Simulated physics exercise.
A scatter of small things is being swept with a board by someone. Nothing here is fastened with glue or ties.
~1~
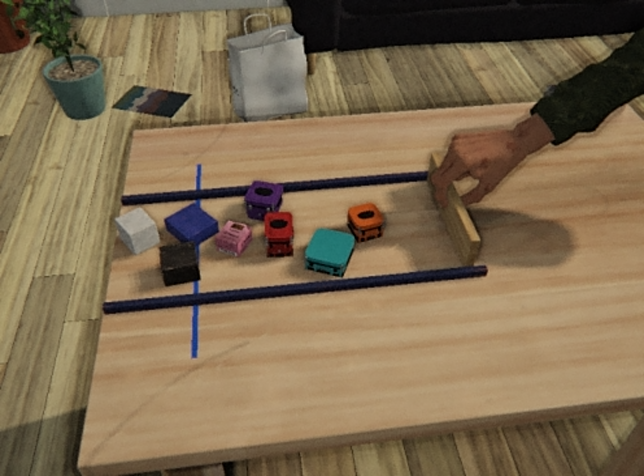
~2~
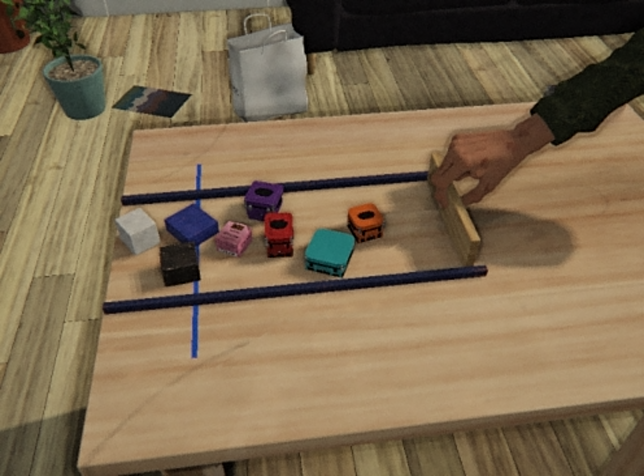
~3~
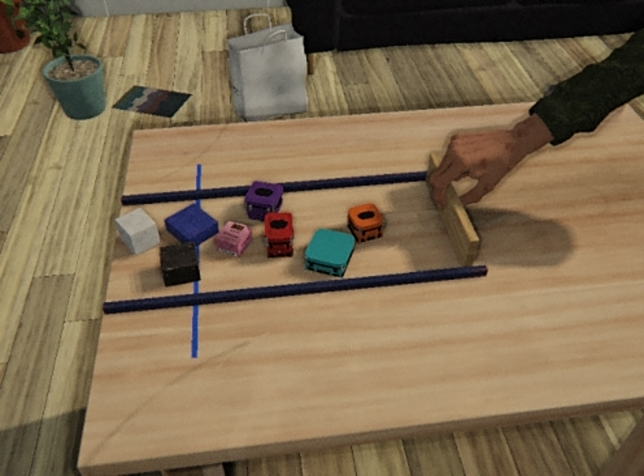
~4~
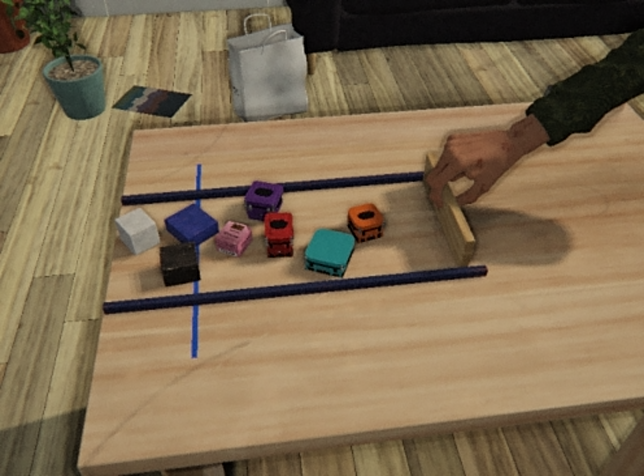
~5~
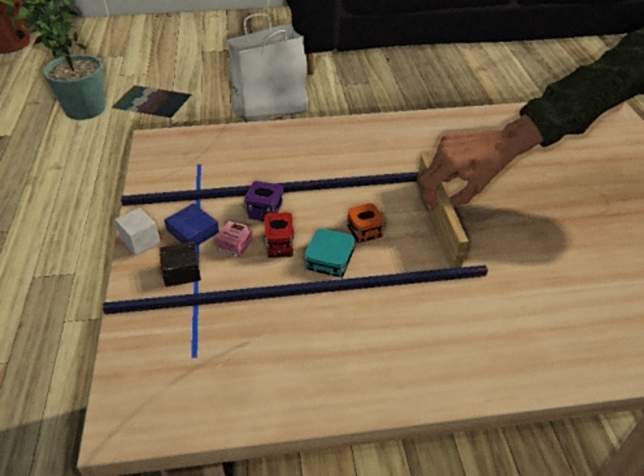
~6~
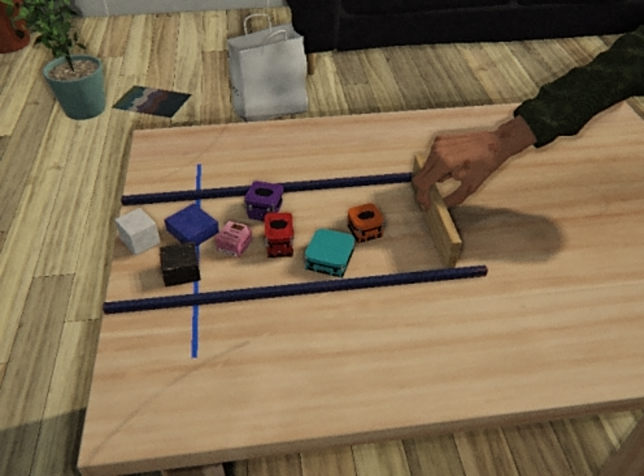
On a wooden table, a hand held a board upright between two dark rails and slid it slightly left toward a scatter of small coloured blocks and cases, which all stayed still.
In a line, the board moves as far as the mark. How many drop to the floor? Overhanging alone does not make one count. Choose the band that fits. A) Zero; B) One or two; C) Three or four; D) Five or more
Answer: B.
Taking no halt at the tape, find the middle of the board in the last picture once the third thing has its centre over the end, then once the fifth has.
The first one at (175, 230), the next at (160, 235).
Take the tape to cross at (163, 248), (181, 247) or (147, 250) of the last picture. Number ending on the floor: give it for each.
The counts: 4, 2 and 5.
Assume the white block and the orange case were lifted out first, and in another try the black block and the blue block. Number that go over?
Counts - first: 0, second: 1.
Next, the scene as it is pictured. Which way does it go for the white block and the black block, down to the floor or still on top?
The white block is gone, and the black block stays put.
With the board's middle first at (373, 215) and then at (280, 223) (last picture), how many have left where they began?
At first I count 1, and then 6.
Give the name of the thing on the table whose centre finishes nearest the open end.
It's the pink box.
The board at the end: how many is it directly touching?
The answer is 3.
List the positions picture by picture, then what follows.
In the first picture, white block (138, 231); black block (180, 264); blue block (192, 226); board (451, 208); tape (197, 245).
In the second picture, black block (180, 264); red case (279, 234).
In the third picture, blue block (192, 226); board (450, 208).
In the fourth picture, white block (138, 232); orange case (365, 223).
In the fifth picture, black block (180, 264); turquoise case (330, 253).
In the sixth picture, white block (138, 232); black block (180, 264); blue block (192, 226); board (434, 209); tape (197, 245).
A little later, none off yet; white block at rest near (138, 232); black block at rest near (180, 264); blue block at rest near (192, 226).
When it is over, the number that fall off is one or two; down, white block.
